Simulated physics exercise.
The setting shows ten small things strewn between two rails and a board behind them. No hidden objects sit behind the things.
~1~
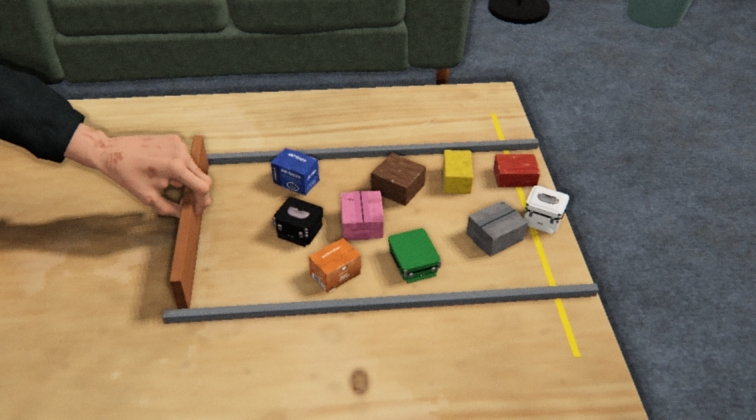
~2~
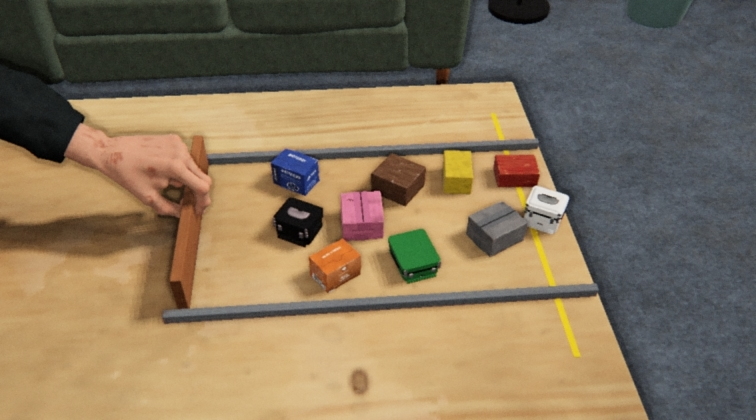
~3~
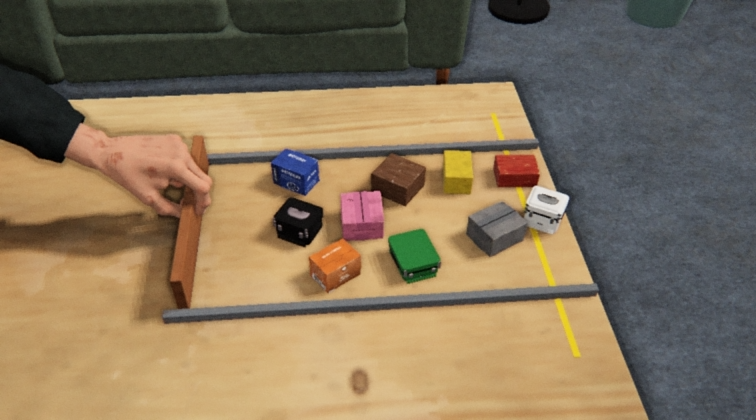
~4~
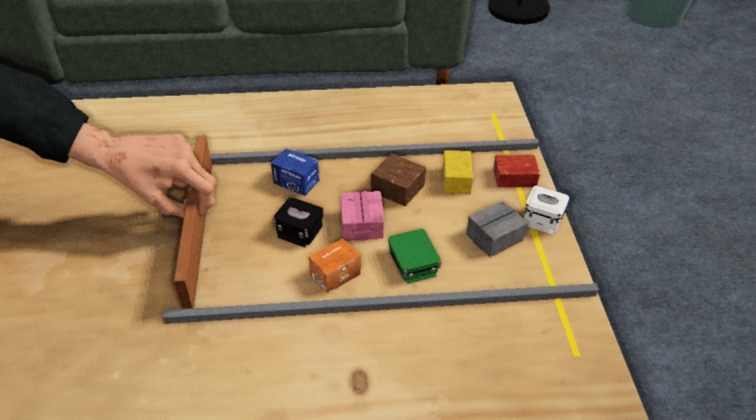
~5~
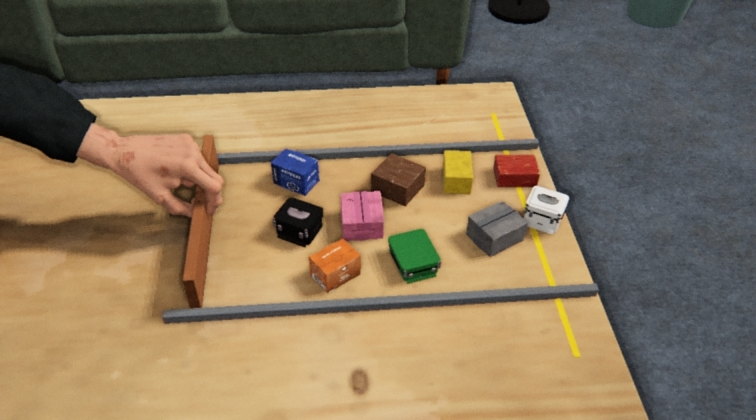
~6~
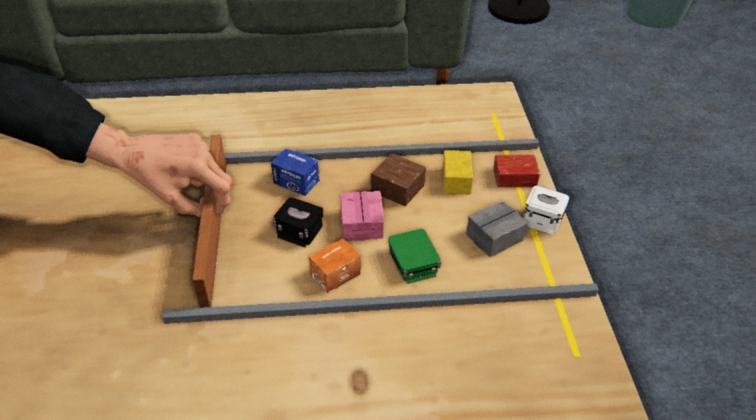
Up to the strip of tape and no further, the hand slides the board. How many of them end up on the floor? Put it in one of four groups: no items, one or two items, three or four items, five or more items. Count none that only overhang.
I predict the table will shed at least five pieces.
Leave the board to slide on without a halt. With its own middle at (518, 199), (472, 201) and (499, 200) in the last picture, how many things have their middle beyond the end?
Respectively 6, 3 and 3.
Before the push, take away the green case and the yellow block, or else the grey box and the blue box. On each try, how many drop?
The count is 5 in the first case and 5 in the second.
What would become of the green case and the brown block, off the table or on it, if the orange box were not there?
Well, the green case is still there while the brown block goes off the edge.
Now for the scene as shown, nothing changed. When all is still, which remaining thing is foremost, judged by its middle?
The answer: The brown block.
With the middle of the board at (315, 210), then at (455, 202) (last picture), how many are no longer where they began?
By the first moment it's 4, by the second it's 10.
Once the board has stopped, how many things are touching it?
My count gives 3.
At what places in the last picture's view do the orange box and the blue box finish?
Final positions: Near (571, 262); near (535, 154).
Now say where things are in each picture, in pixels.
White case (545, 210); red block (516, 171); grey box (496, 228); board (192, 216); tape (528, 214), in the first picture.
Red block (516, 171); board (192, 216), in the second picture.
Grey box (496, 229); green case (414, 256), in the third picture.
White case (545, 210); blue box (295, 172), in the fourth picture.
Red block (516, 171); black case (299, 222), in the fifth picture.
White case (545, 210); red block (516, 171); grey box (496, 229); board (212, 215); tape (528, 214), in the sixth picture.
Early on, none off yet; white case at rest near (545, 210); red block at rest near (516, 171); grey box at rest near (496, 229).
Finally, the number that fall off is five or more; lost, pink box, green case, yellow block, grey box, red block and white case.
